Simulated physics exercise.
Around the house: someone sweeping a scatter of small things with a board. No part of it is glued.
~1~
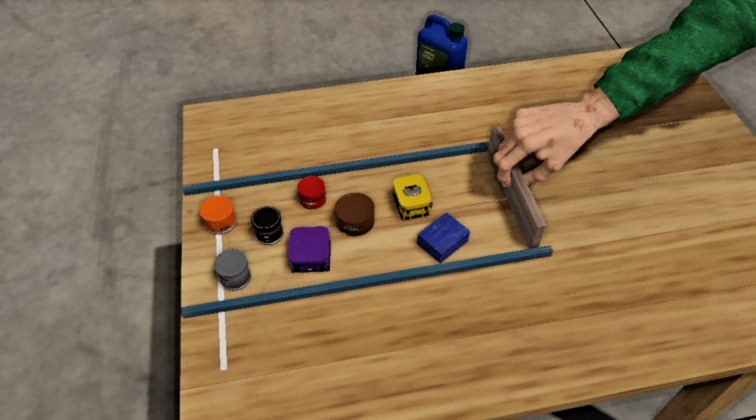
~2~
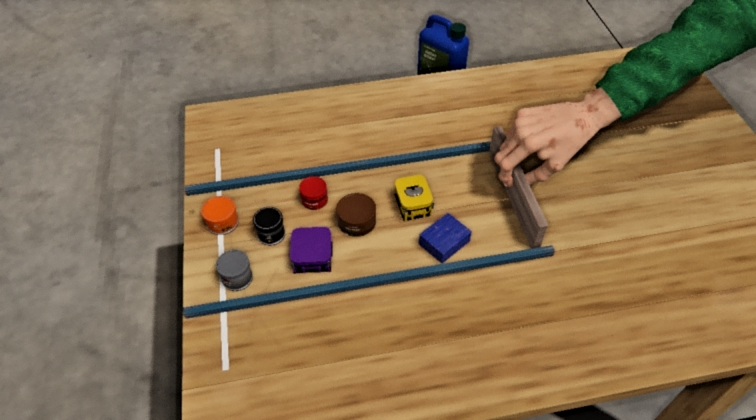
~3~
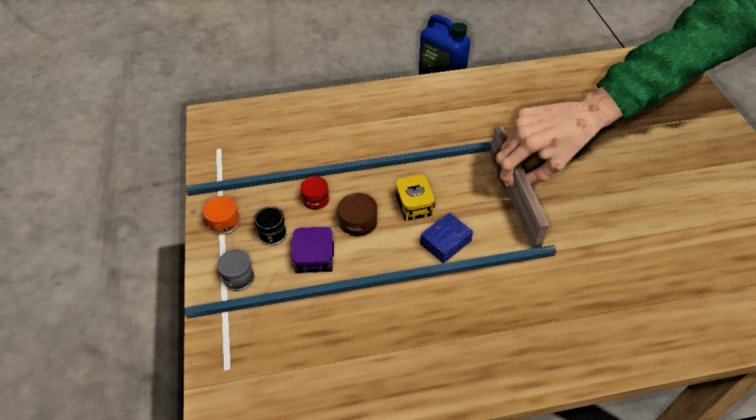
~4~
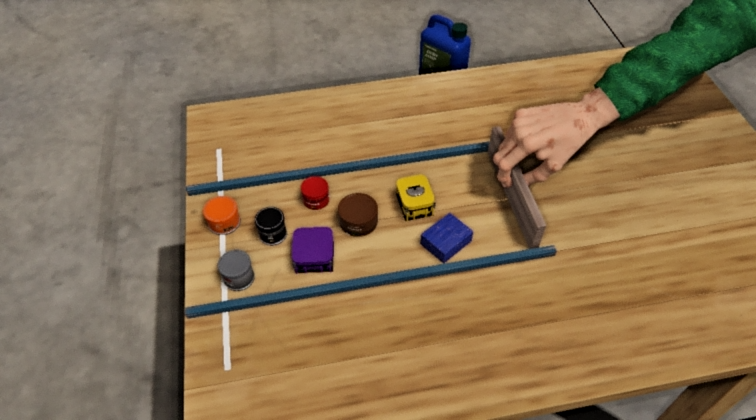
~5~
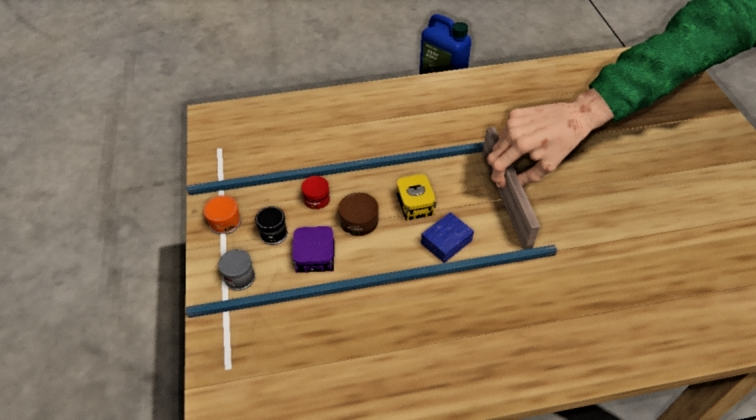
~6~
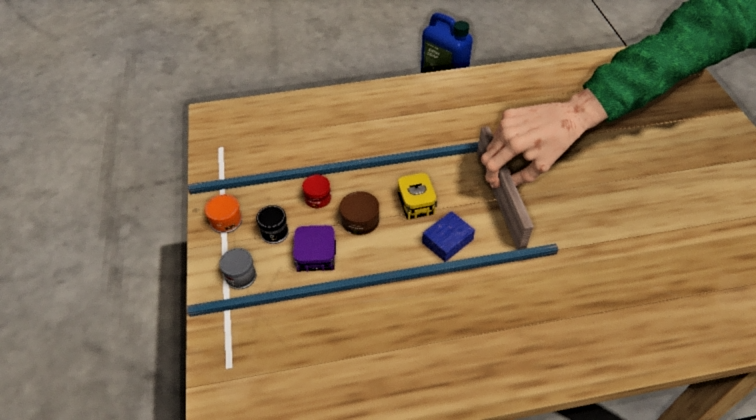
A hand in a green sleeve held a board upright on a wooden table between two blue rails, then slid it slightly left toward the scattered small pots and blocks, which stayed put.
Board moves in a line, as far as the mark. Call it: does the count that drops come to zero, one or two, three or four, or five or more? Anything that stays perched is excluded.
It comes to five or more.
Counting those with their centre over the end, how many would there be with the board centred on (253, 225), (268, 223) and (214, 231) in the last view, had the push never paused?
2; 2; 5.
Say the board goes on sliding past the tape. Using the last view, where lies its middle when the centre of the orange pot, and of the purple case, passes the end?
Roughly at (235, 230) and roughly at (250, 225).
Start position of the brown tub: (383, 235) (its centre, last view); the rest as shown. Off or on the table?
That brown tub is gone.
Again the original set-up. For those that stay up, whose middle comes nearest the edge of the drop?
The blue block is foremost.
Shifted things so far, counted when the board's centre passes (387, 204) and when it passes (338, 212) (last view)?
First 3 and then 6.
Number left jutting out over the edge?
As for overhanging, the count is 1.
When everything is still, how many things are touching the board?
It adds up to 3.
Early on, none off yet; orange pot at rest near (224, 214); grey tin at rest near (238, 269); black pot at rest near (273, 225).
A while later, none off yet; orange pot at rest near (223, 213); grey tin travelled a little near (225, 271); black pot travelled about its own width near (232, 234).
Finally, the number that fall off is five or more; lost, brown tub, purple case, black pot, grey tin and orange pot.
